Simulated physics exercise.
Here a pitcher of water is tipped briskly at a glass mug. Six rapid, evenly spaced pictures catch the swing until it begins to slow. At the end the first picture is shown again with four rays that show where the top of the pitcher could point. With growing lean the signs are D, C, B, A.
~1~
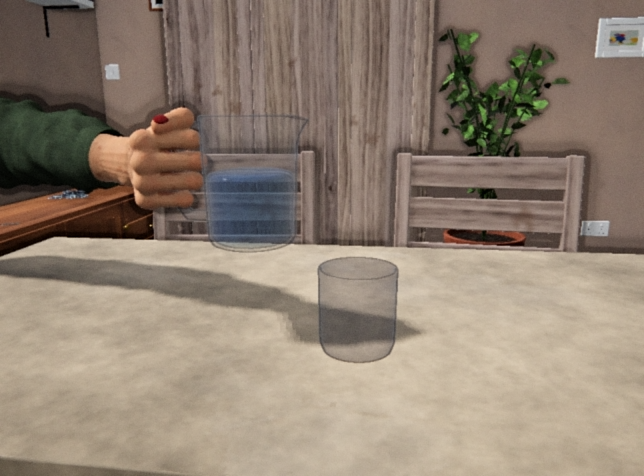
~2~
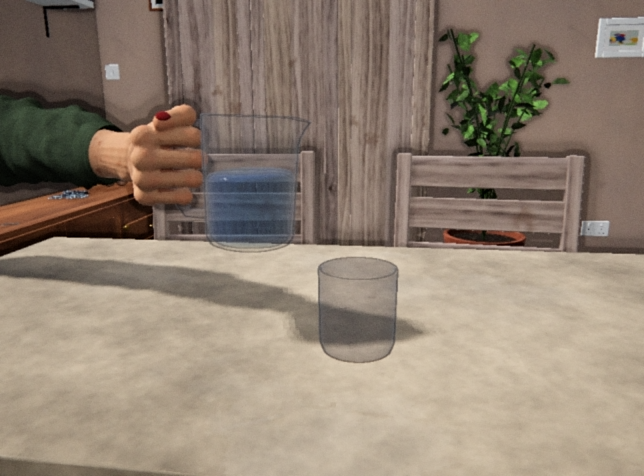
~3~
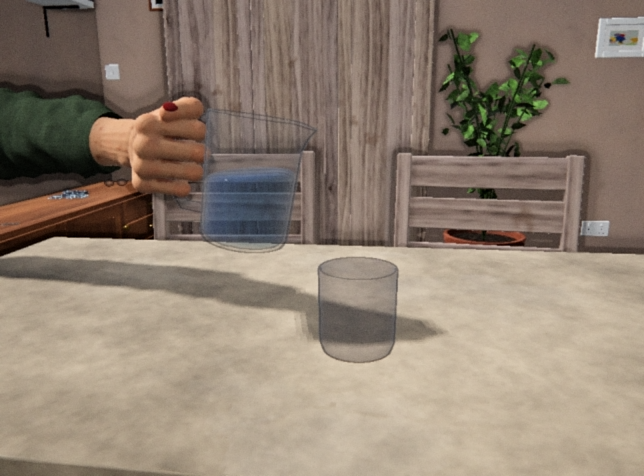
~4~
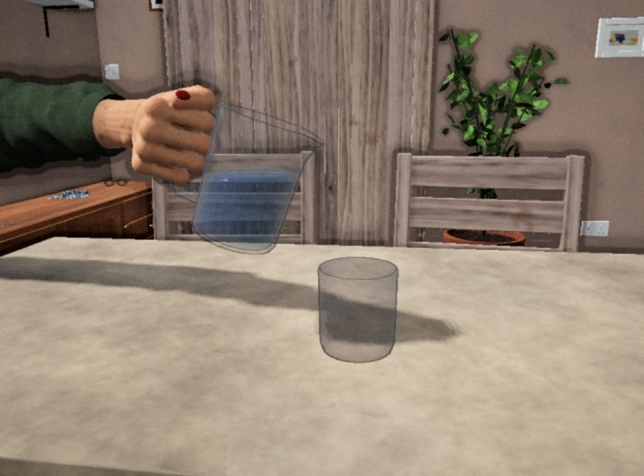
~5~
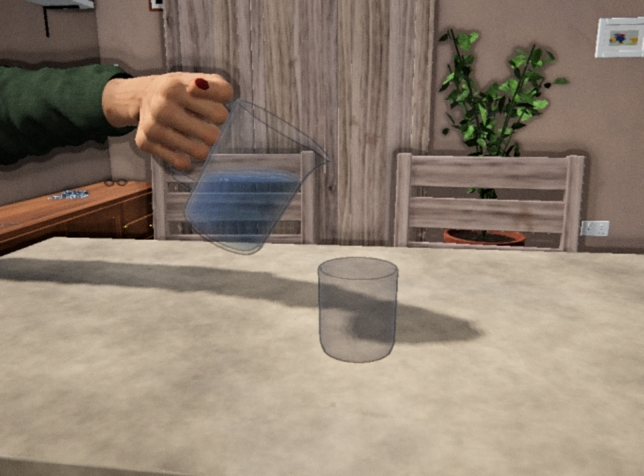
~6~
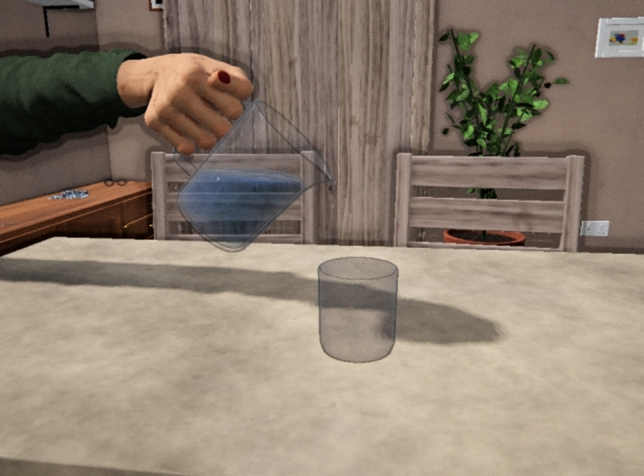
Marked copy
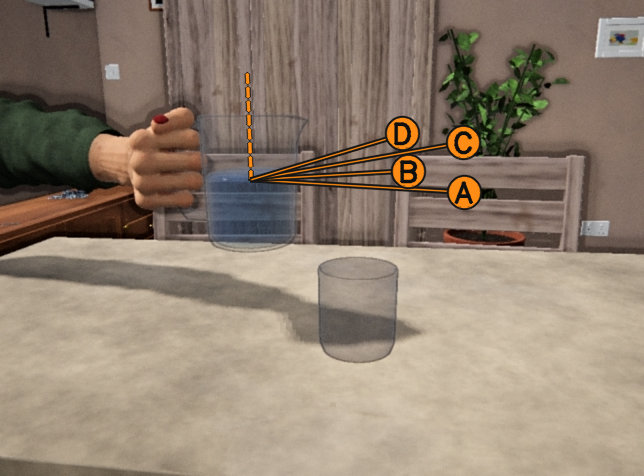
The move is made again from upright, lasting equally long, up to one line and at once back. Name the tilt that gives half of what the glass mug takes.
Choose C.
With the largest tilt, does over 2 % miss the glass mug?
Yes.
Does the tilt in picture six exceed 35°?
Yes.
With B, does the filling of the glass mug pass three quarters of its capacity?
No, it does not.
On the marked copy, A at (447, 191); B at (391, 171); C at (446, 145); D at (386, 139).
If A is chosen, the glass mug ends with about 70 % of what it can hold; 10 % of the water is spilt.
If B is chosen, the glass mug ends with about 60 % of what it can hold; 7 % of the water is spilt.
If C is chosen, the glass mug ends with about 49 % of what it can hold; 4 % of the water is spilt.
If D is chosen, the glass mug ends with about 37 % of what it can hold.
